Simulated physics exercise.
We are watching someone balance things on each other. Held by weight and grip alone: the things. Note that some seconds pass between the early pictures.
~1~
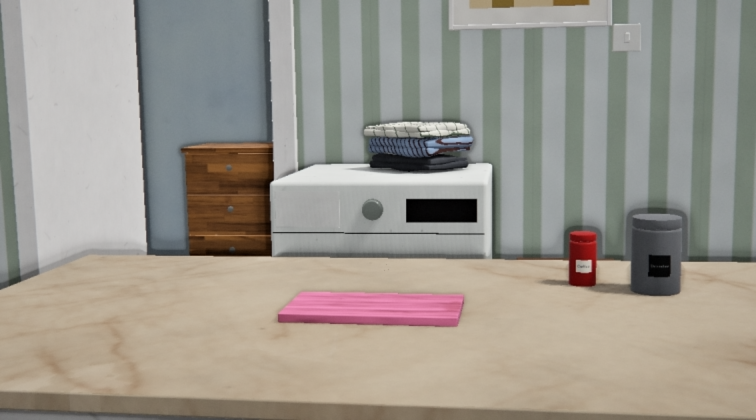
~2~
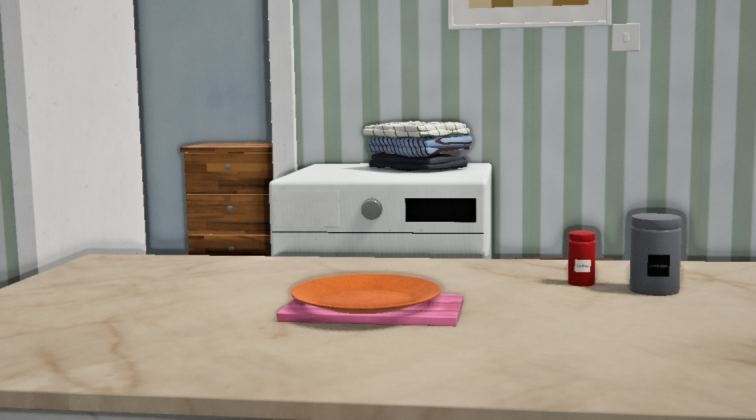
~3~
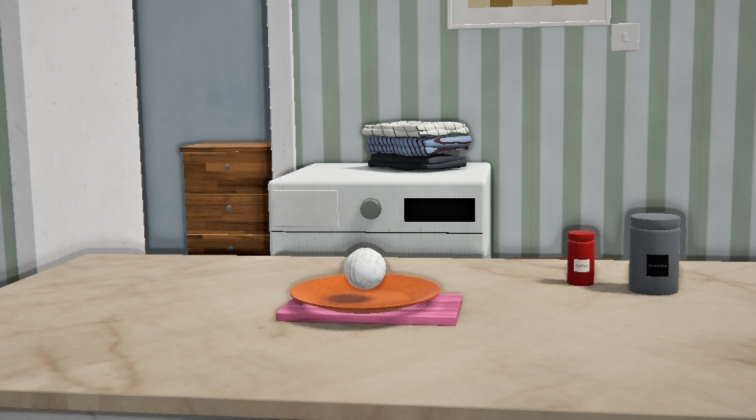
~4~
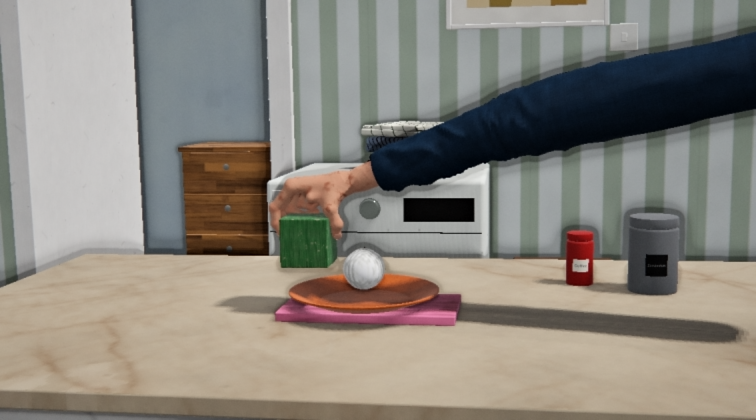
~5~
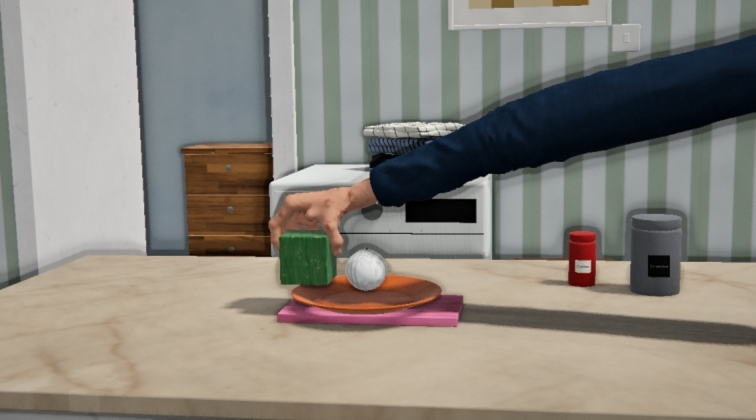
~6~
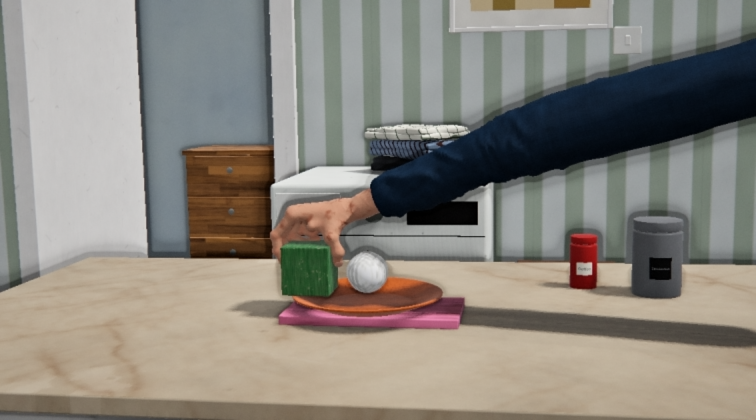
A pink board lay on a counter, then an orange plate appeared on it and a white ball on the plate, before a hand lowered a green block onto the plate's left side, still gripping it.
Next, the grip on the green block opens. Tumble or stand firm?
So the pile survives that.
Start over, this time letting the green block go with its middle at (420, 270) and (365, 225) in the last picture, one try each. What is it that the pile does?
Attempt one, the pile survives; attempt two, it falls over.
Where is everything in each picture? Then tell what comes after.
In the first picture, the last thing is not in view yet.
In the second picture, the last thing is not in view yet; pink board (373, 308).
In the third picture, the last thing is not in view yet; red shaker (581, 258).
In the fourth picture, coming down; green block (309, 240); orange plate (364, 296).
In the fifth picture, coming down; green block (309, 256); grey jar (656, 254).
In the sixth picture, set down, still held; green block (310, 267); white onion (367, 272).
Then, 0.20 s later than the last frame, all is still.
Then, 0.50 s later than the last frame, green block resting near (310, 268).
When it is over, all 6 as before. End places, in pixels of the last picture, green block near (310, 268). The pile holds.
